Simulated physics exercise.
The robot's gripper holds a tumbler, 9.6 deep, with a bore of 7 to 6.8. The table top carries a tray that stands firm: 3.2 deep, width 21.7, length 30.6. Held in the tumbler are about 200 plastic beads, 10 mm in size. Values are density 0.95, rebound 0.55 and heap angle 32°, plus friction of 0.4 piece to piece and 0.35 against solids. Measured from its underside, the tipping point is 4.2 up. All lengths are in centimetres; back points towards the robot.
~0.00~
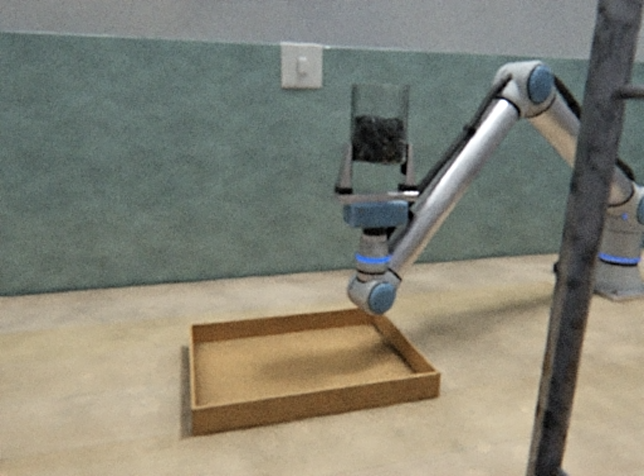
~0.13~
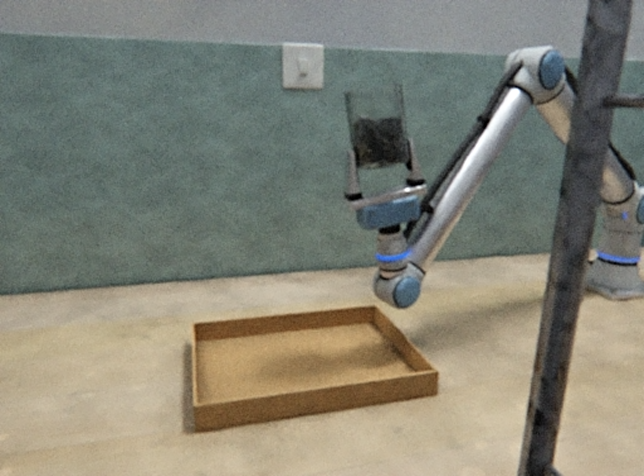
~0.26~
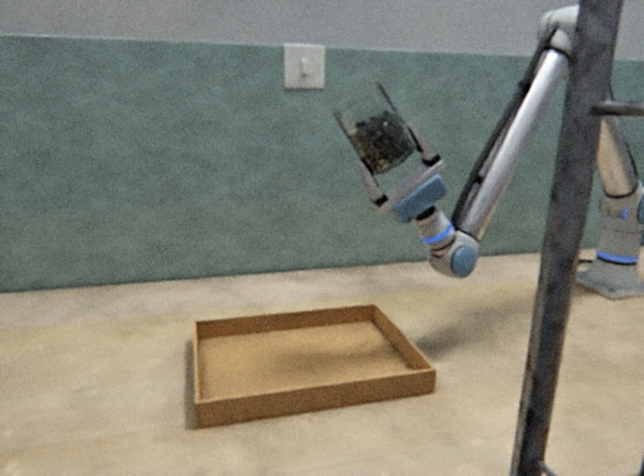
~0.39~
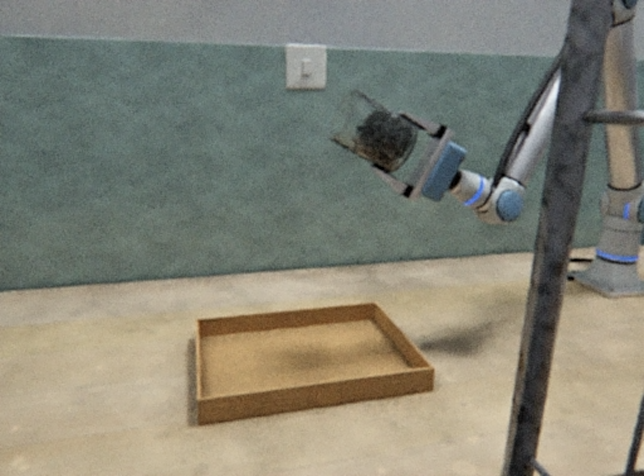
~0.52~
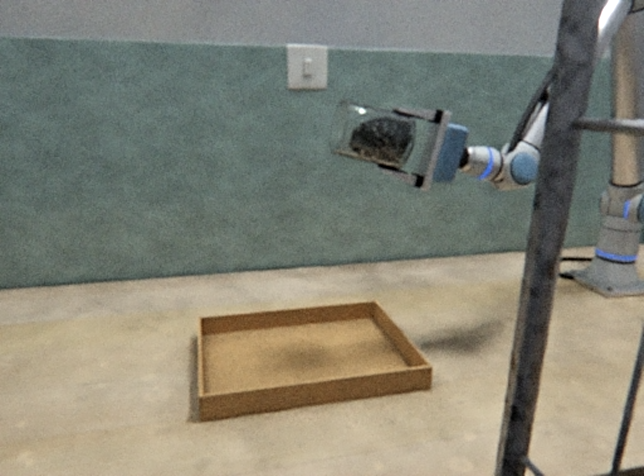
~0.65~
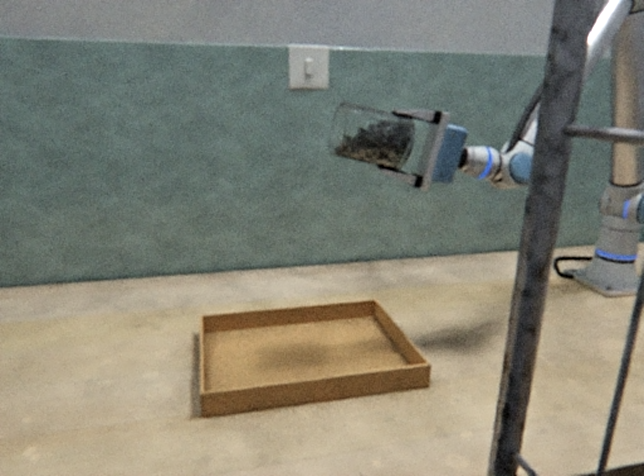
The clip shows a robot arm holding a clear tumbler of dark beads above a wooden tray, then tilting it leftward until it lies nearly sideways, the beads shifting and spreading along its lower side while remaining inside.
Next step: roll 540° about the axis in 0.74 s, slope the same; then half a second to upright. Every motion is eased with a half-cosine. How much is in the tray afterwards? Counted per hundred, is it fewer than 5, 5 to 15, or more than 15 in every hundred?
5 to 15 in every hundred.
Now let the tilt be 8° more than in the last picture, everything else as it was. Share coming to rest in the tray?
It would be around 25 percent.
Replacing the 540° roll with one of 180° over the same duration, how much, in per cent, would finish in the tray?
In that case you'd get close to 5 per cent.
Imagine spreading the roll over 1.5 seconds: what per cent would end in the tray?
Then about 15 per cent.
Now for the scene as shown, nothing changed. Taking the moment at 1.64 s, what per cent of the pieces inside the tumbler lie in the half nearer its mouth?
I'd put it at some 25 per cent.
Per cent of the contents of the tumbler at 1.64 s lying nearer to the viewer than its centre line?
It's close to 60 percent.
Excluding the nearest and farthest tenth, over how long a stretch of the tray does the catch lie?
Spread length: Approx. 16 cm.
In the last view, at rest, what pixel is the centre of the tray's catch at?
Roughly at pixel (275, 346).
By 1.15 s, tipped 77°, highest piece 37 above the table; 196 in the tumbler, 2 in the tray, 5 in flight or on a rim.
By 1.64 s, tipped 38°, highest piece 36 above the table; 183 in the tumbler, 14 in the tray, 1 on the table or floor, 5 in flight or on a rim.
By 2.09 s, upright, highest piece 36 above the table; 183 in the tumbler, 18 in the tray, 2 on the table or floor.
By 2.79 s, upright, highest piece 36 above the table; 183 in the tumbler, 18 in the tray, 2 on the table or floor.
Final count, 183 in the tumbler, 18 in the tray, 2 on the table or floor. That is 9 % in the tray.
